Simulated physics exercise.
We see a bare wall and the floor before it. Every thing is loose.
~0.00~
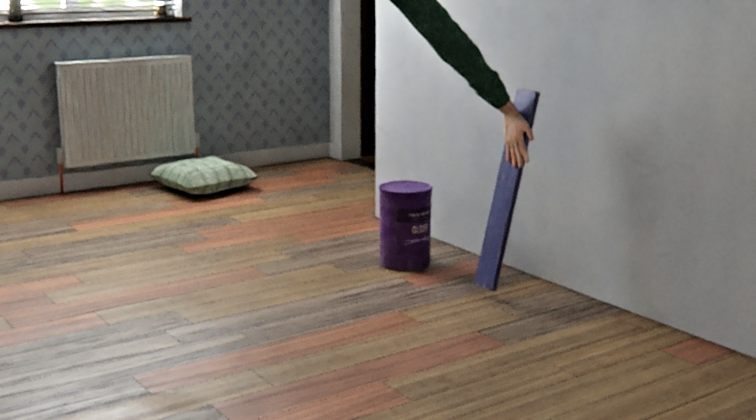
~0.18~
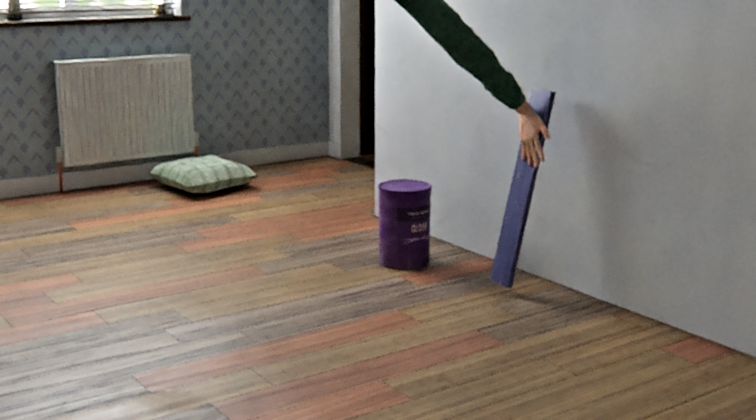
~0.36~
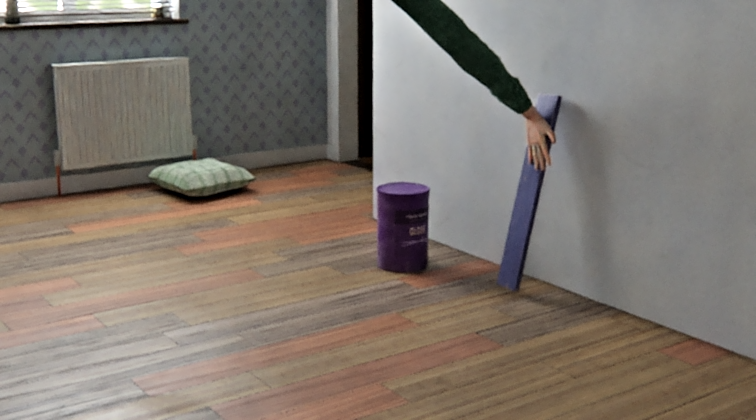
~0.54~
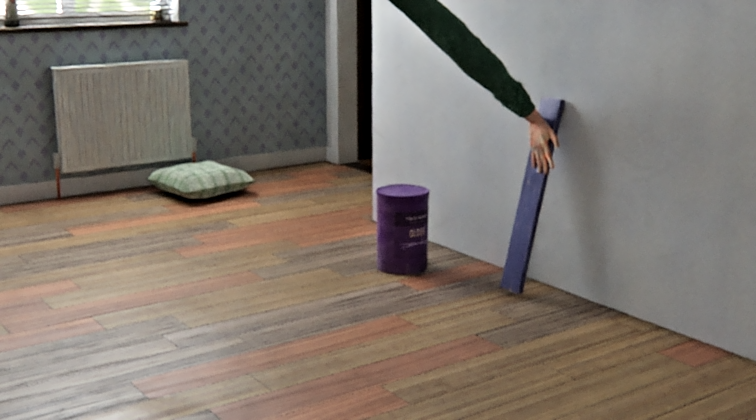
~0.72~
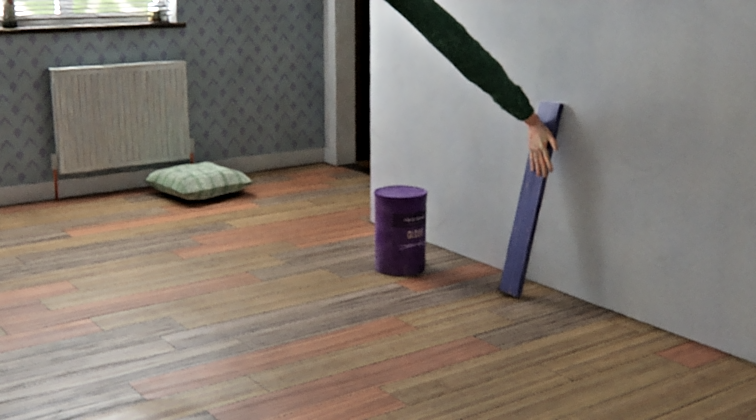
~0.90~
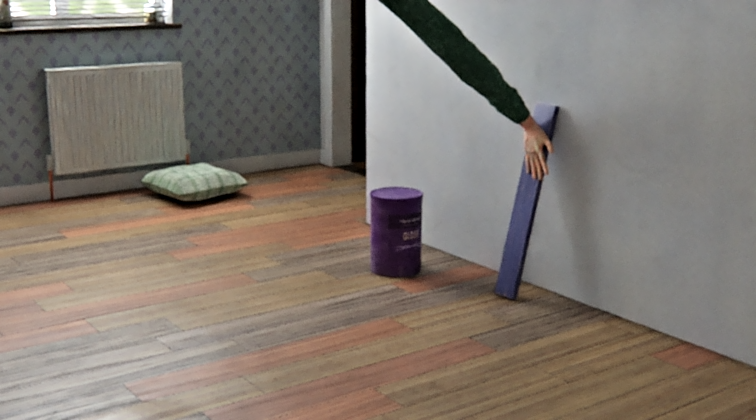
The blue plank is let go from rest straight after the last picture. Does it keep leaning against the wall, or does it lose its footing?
And there it stays, no problem.
By 1.10 s, all is still.
By 1.40 s, blue plank resting near (526, 201).
When it is over (2.2 s), both as before. End places, in pixels of the last picture, blue plank near (526, 201). The plank stays up.
